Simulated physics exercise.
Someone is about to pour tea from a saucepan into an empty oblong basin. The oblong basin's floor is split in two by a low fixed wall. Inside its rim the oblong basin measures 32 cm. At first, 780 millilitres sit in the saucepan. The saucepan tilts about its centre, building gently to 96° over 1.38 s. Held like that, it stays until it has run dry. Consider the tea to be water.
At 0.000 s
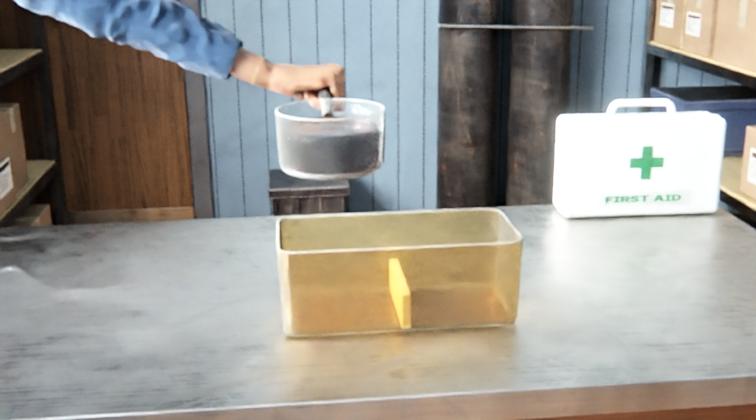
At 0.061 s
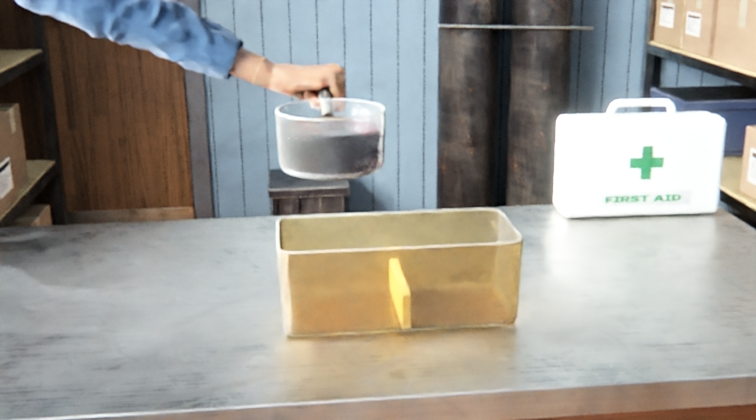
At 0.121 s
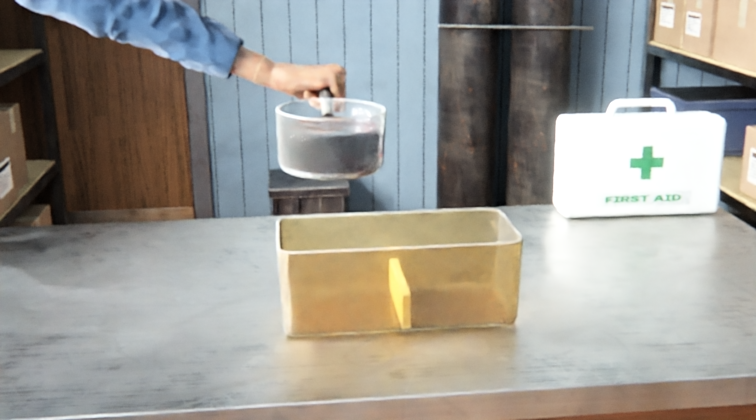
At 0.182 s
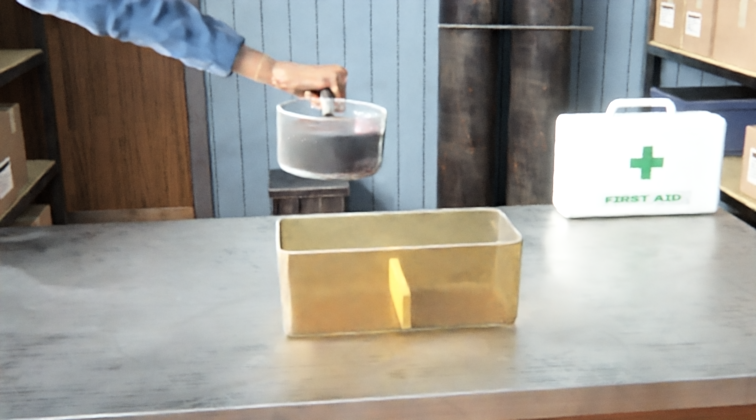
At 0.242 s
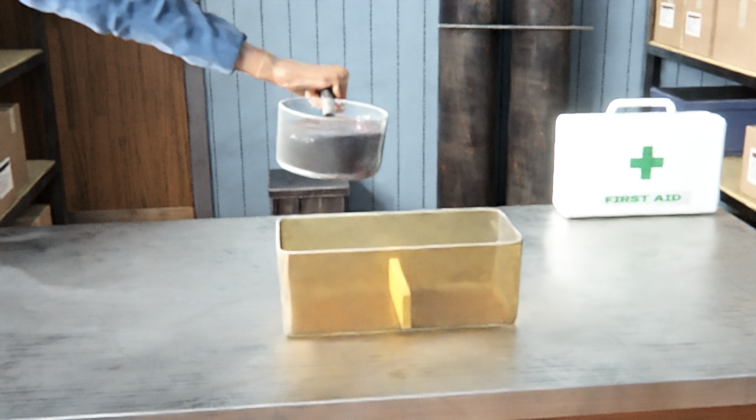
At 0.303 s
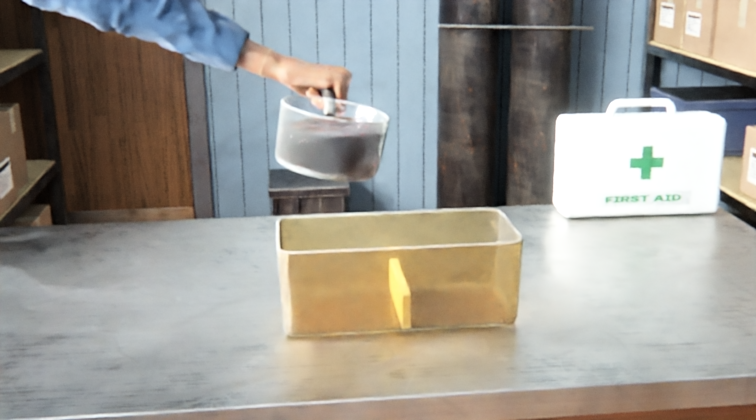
A hand holding a clear saucepan of dark liquid above a divided amber basin, gradually tilting it slightly to the right.
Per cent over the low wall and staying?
92 per cent.
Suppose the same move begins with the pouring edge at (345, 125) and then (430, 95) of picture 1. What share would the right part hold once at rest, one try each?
Near 40 in a hundred on the first go and near 90 in a hundred on the second.
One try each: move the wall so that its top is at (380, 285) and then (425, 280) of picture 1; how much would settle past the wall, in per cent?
One try each: Around 95 percent and then around 65 percent.
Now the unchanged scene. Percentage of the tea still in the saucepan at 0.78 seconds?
At that time about 74 in a hundred parts are still held.
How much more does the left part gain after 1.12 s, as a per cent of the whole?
Close to 6% of the whole.
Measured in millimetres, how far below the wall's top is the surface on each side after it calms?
About 48 mm on the left, about 16 mm on the right.
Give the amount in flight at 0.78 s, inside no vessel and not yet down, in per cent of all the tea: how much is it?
Near 20 per cent at that time.
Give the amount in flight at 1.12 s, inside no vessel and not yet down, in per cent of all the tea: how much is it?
Near 12 per cent, I'd say.
Then, 0.78 s in, the tilt is 57° and 74 per cent is still to pour, 0 is left of the wall and 5 right of it.
Then, 1.12 s in, the tilt is 88° and 21 per cent is still to pour, 2 is left of the wall and 65 right of it.
Then, 1.49 s in, the tilt is 96° and 3 per cent is still to pour, 5 is left of the wall and 89 right of it.
Then, 1.88 s in, the tilt is 96° and 0 per cent is still to pour, 7 is left of the wall and 92 right of it.
Finally, 8 per cent lies left of the wall, 92 right of it and 0 outside.
